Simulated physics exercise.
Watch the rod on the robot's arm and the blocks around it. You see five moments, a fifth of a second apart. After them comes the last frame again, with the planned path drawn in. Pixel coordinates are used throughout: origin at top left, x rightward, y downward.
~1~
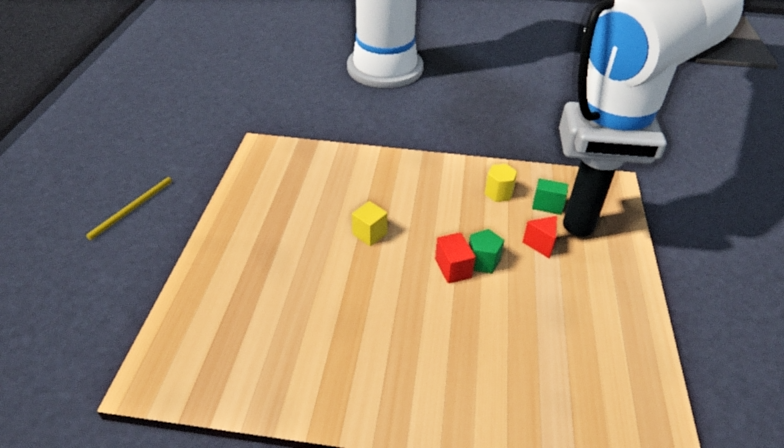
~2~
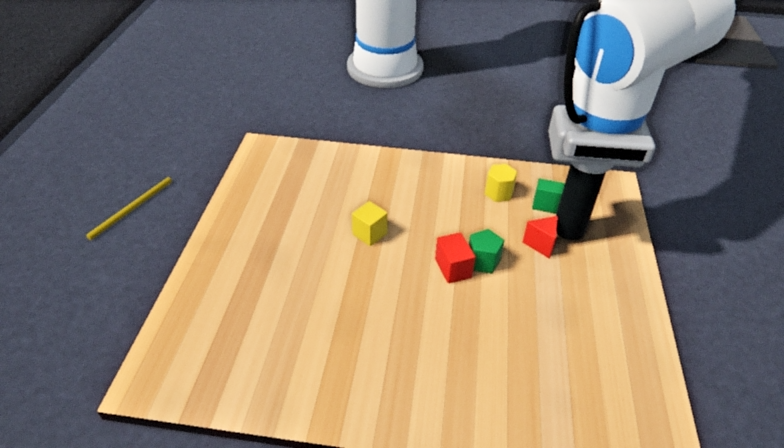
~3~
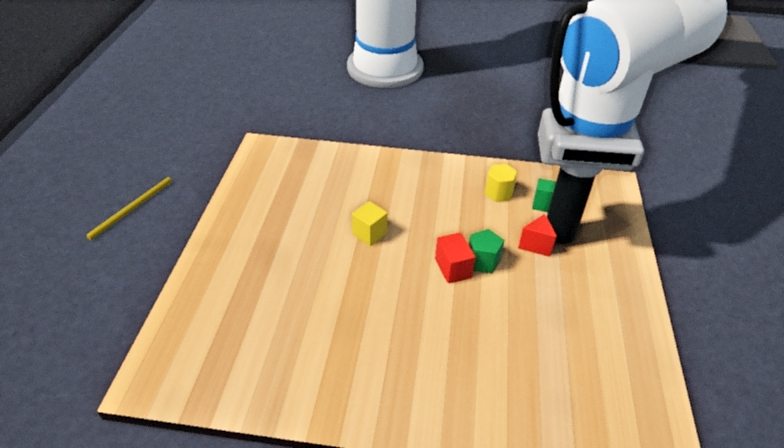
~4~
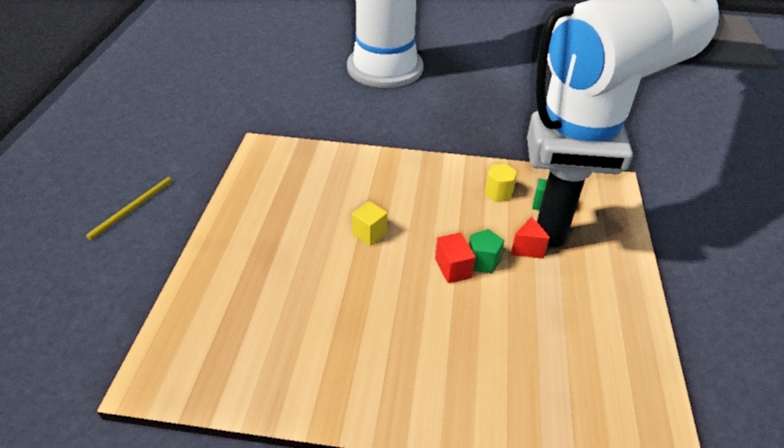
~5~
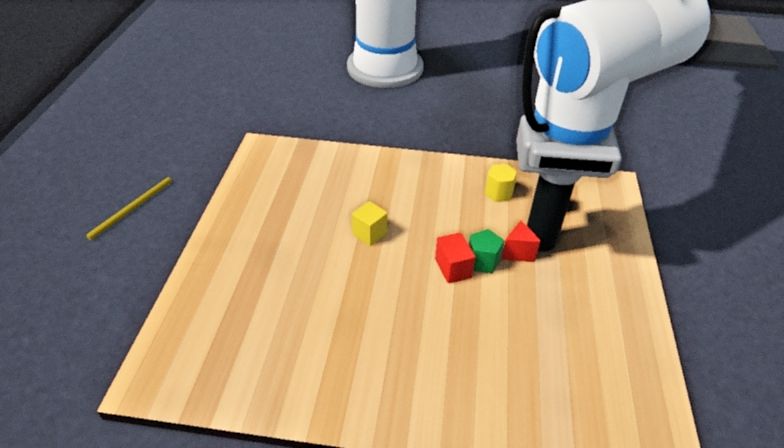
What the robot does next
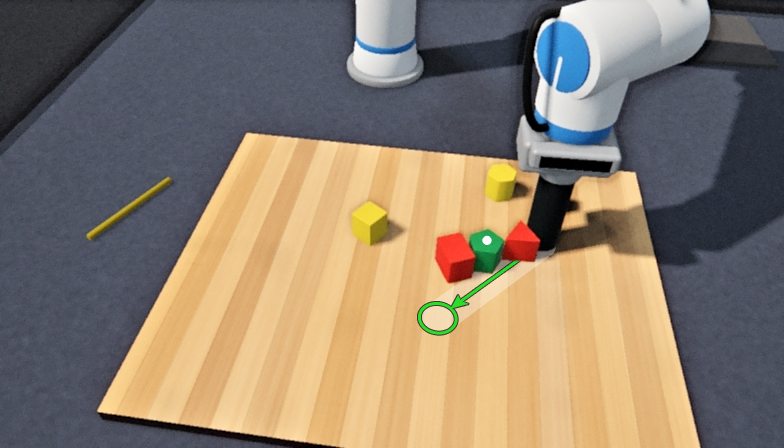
A robot arm with a black rod moved a short way left over a wooden board, nudging a red three-sided block toward a green block beside a red one, while the yellow blocks stayed still.
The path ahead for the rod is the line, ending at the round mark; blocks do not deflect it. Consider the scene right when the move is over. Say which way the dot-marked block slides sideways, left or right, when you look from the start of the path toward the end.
Over to the right.
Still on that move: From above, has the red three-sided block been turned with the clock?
No, that is not how it ends up.
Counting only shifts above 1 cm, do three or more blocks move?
Final answer: Yes.
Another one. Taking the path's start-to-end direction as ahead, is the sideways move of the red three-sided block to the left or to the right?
Shifts left.
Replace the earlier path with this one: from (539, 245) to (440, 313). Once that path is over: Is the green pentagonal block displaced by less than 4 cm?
No, that is not what happens.
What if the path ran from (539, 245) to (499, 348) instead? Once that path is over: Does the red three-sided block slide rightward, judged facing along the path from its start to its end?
I believe so.
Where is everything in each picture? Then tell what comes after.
The first frame shows lower end of the rod (579, 226), tops of blocks, red oblong block (456, 247), green pentagonal block (487, 240), red three-sided block (547, 224), green oblong block (553, 186).
The second frame shows rod (569, 229), blocks as before.
The third frame shows rod (559, 233), red three-sided block (541, 225).
The fourth frame shows rod (550, 236), red three-sided block (532, 229).
The fifth frame shows rod (540, 240), red oblong block (456, 247), green pentagonal block (487, 240), red three-sided block (523, 233), green oblong block hidden.
The drawn path runs in a line from (539, 245) to (438, 318); the dot is on the green pentagonal block.
On the path given first. One third of the way, rod (509, 262); red oblong block (446, 247), turned 15° clockwise; green pentagonal block (478, 252), turned 60° clockwise; red three-sided block (504, 267), turned 25° anticlockwise.
Two thirds of the way, rod (475, 286); red oblong block (422, 244), turned 50° clockwise; green pentagonal block (442, 264), turned 110° clockwise; red three-sided block (493, 292), turned 85° anticlockwise.
At the end, rod (438, 313); red oblong block (418, 243), turned 65° clockwise; green pentagonal block (424, 271), turned 160° clockwise; red three-sided block (493, 295), turned 100° anticlockwise; green oblong block not moved.
